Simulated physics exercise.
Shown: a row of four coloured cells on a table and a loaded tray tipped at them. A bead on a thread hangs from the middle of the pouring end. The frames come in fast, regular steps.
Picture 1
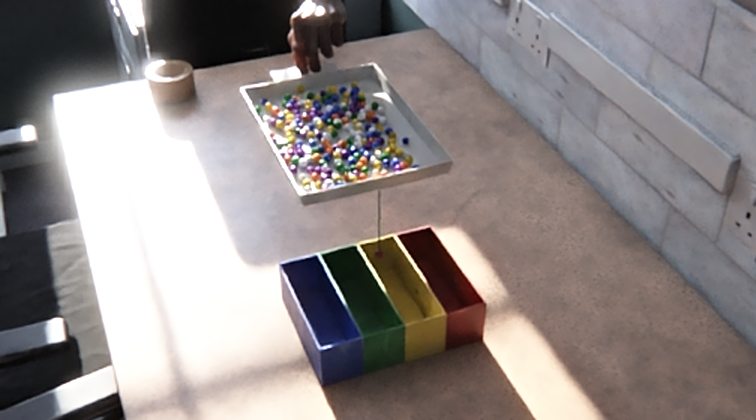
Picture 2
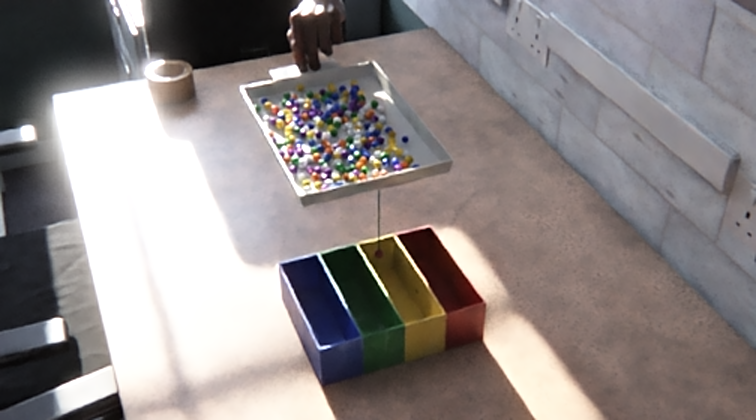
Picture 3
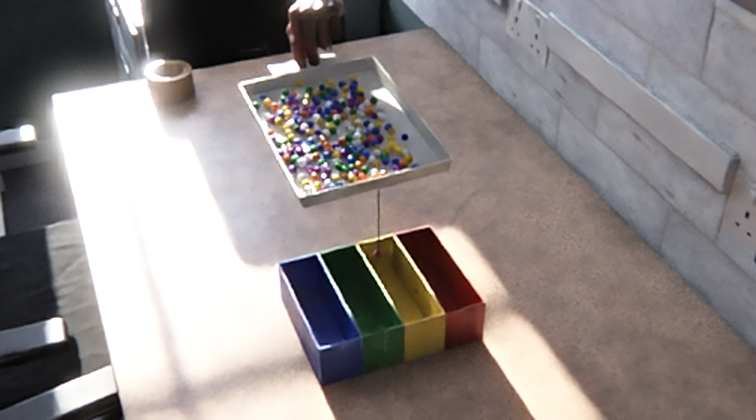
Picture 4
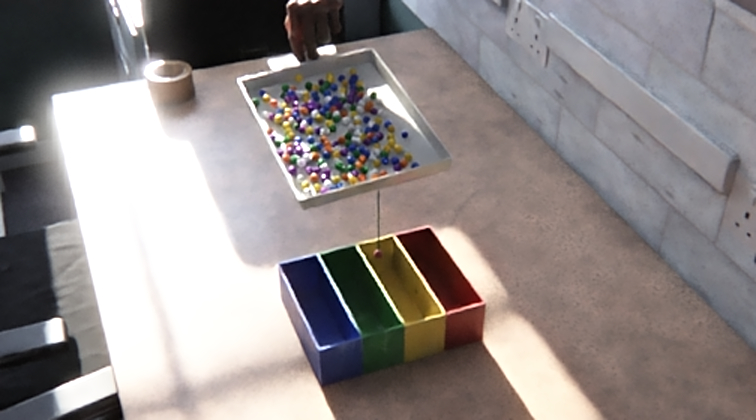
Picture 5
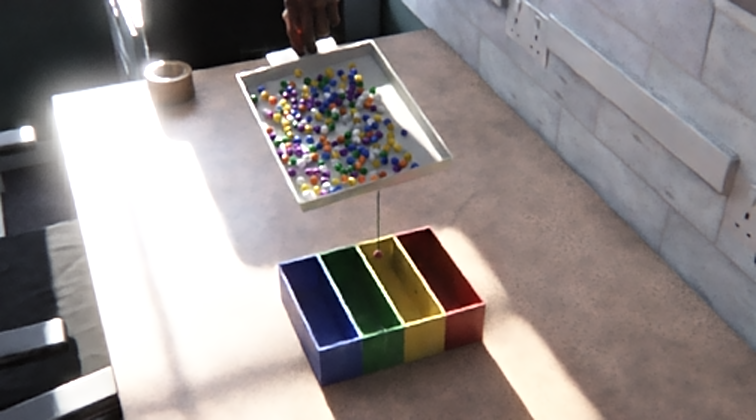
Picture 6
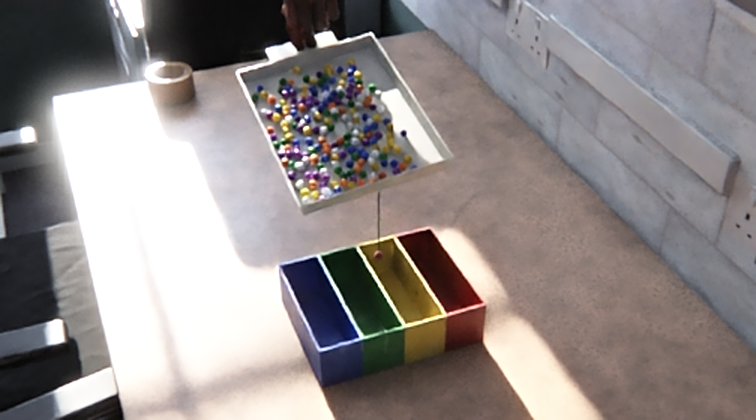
A hand held a white tray of colourful beads above a box with blue, green, yellow and red compartments, then slowly tilted it slightly toward its near left corner as the beads shifted about inside.
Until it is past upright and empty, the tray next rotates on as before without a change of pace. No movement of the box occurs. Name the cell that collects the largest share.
Blue.
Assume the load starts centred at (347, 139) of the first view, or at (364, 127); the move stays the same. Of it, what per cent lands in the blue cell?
Some 80 and then some 80 per cent.
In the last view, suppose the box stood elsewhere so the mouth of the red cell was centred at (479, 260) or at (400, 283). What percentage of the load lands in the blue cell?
Respectively 0 % and 10 %.
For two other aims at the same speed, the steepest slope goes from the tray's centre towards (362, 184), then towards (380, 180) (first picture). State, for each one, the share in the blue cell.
For the first aim it is 30 in a hundred, for the second 10 in a hundred.
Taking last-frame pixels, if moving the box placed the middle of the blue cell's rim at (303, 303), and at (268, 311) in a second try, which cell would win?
Try one: That blue cell; try two: Green.
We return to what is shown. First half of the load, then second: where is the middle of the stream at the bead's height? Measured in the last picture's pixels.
The leading part at (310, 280), the rest of it at (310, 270).
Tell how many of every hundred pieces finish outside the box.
Near 20 %.
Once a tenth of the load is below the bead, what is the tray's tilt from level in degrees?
The tilt is near 65° by then.
Just after the last frame, tray tipped steeply; every one on the tray.
A moment on, tray tipped right over; about a tenth on the tray; roughly two thirds in the blue cell; about a tenth in the green cell; just a few in the yellow cell; roughly a quarter falling or outside the box.
Further on, tray tipped past a quarter turn; the larger part in the blue cell; about a tenth in the green cell; just a few in the yellow cell; roughly a quarter falling or outside the box.
When it is over, tray tipped past a quarter turn; the larger part in the blue cell; about a tenth in the green cell; just a few in the yellow cell; not one in the red cell; roughly a quarter outside the box.
